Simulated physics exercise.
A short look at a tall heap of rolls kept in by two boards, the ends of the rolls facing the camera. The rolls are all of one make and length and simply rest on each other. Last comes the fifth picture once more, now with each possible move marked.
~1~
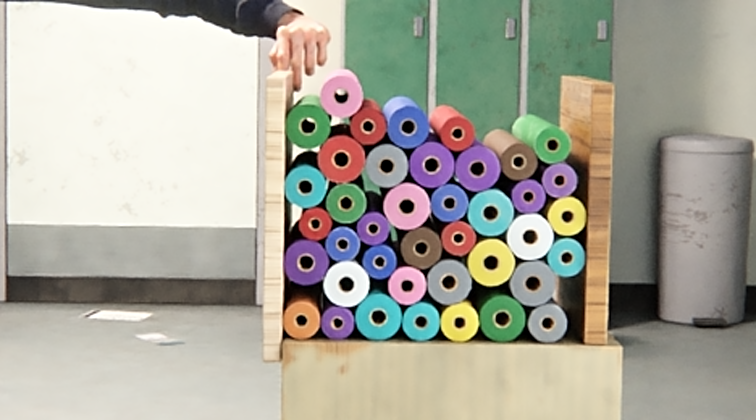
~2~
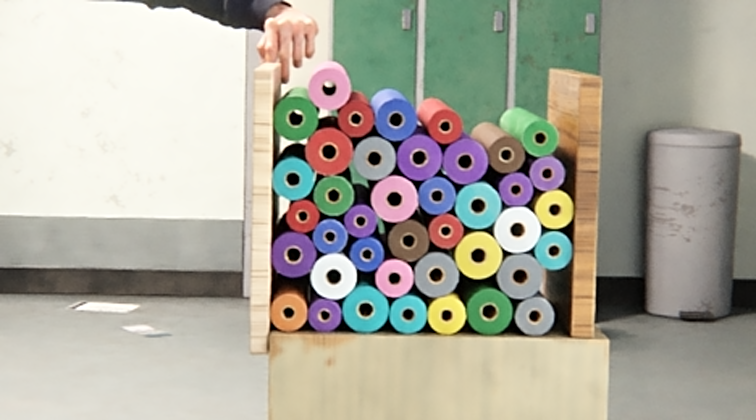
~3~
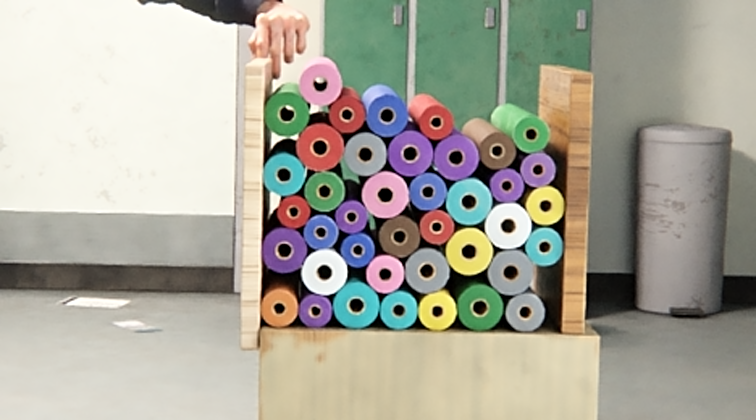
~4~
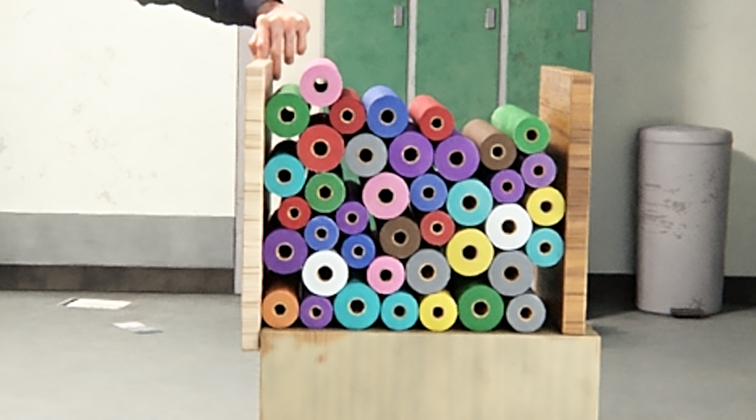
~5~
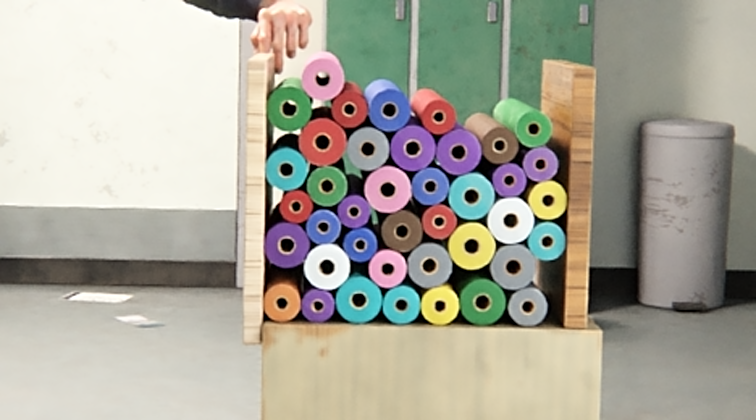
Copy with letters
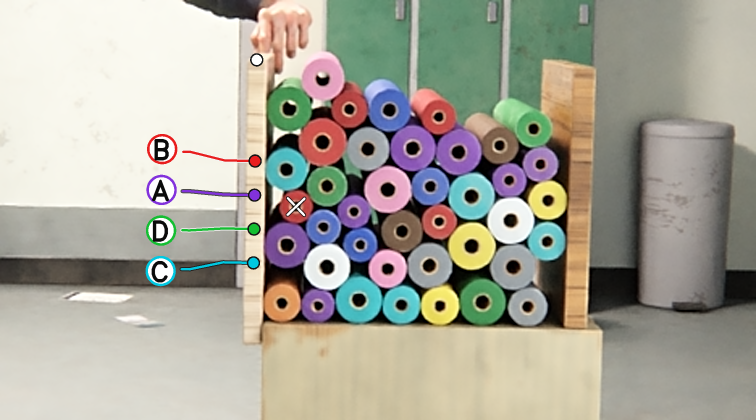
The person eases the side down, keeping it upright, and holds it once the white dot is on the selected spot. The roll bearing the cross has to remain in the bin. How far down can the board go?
At most to D.
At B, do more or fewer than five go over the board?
At B, fewer than five.
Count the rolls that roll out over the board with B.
The count is none.
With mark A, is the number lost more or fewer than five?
Fewer than five.
On the copy, A at (254, 195); B at (255, 161); C at (253, 263); D at (254, 229); the cross at (296, 206); the white dot at (256, 60).
On D. First, top of the board (265, 134).
Then, top of the board (264, 218).
Finally, top of the board (264, 228), three out over the board, the crossed one still inside.
By contrast, A keeps the crossed one inside; B keeps the crossed one inside; C lets the crossed one out.
